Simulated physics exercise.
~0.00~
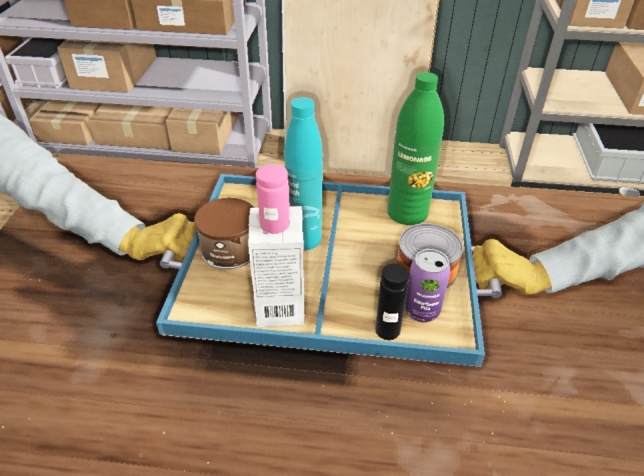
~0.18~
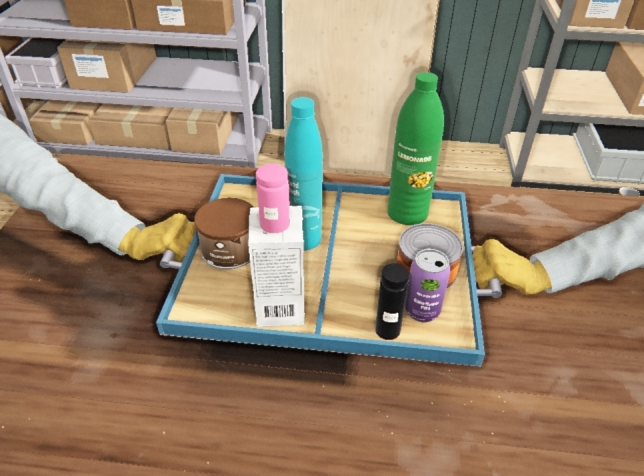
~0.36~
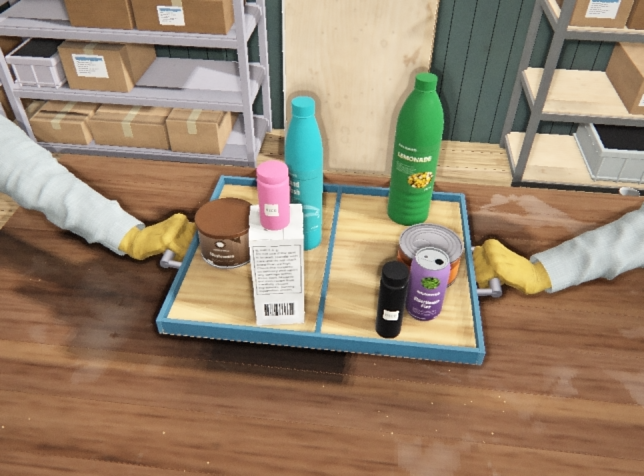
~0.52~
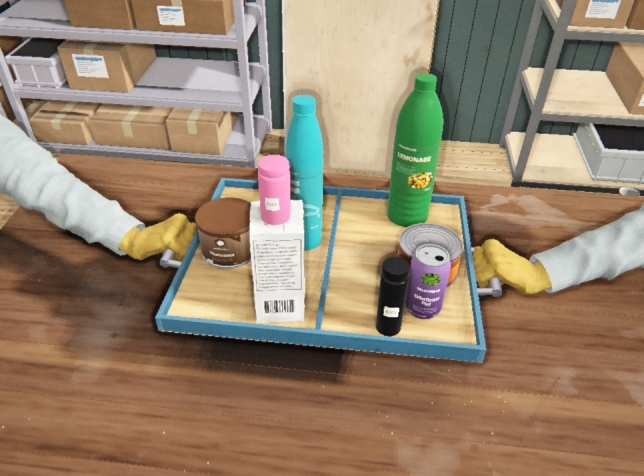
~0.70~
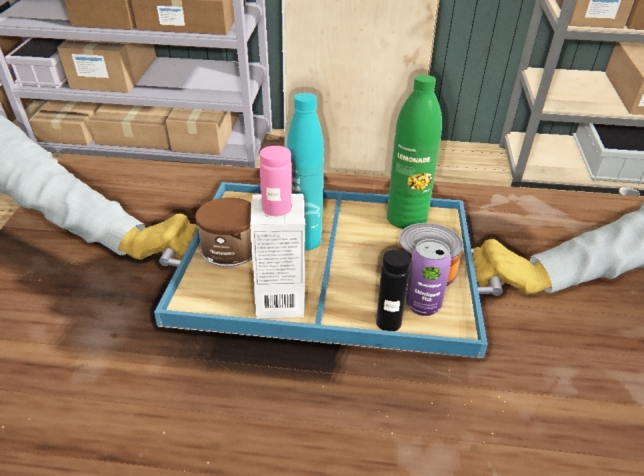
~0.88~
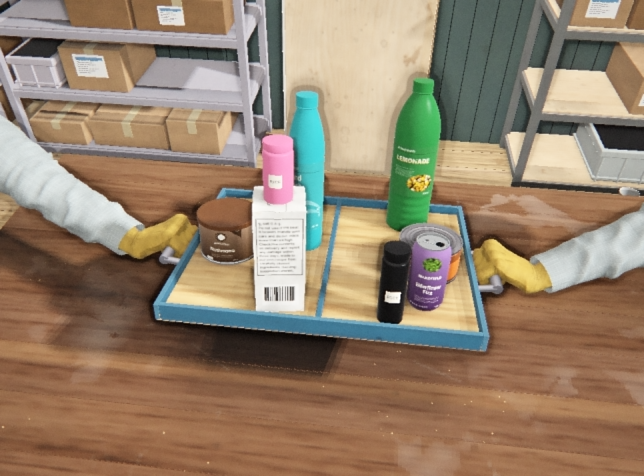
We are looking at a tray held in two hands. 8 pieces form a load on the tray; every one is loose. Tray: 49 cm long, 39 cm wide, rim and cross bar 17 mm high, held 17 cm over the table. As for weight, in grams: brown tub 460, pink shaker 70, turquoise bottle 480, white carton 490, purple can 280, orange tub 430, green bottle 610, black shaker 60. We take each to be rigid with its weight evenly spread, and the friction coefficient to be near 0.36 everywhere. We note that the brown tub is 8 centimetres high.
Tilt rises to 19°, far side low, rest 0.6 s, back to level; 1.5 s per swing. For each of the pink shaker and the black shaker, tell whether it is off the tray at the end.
Pink shaker: Still on the tray; black shaker: Still on the tray.
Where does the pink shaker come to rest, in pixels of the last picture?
Roughly (273, 199).
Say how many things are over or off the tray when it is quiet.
Tally: 3.
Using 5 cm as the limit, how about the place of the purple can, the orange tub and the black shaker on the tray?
Purple can: Remains in place; orange tub: Remains in place; black shaker: Is displaced.
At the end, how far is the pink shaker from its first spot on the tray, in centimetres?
Around 0 centimetres.
After 1.58 s, tray at 19°, far edge down; black shaker tipped 23° from how it sat near (395, 257); turquoise bottle tipped 67° from how it sat.
After 1.88 s, tray at 19°, far edge down; turquoise bottle and green bottle now off the tray; black shaker on its side near (369, 253).
After 2.28 s, tray at 19°, far edge down; black shaker on its side near (387, 229).
After 3.18 s, tray at 5°, far edge down; black shaker on its side near (404, 212).
At rest (4.2 s), off the tray, turquoise bottle and green bottle; tipped over on the tray, black shaker; the other 5 in place, give or take 5 cm. In the last view, pink shaker near (273, 199), black shaker near (405, 209).
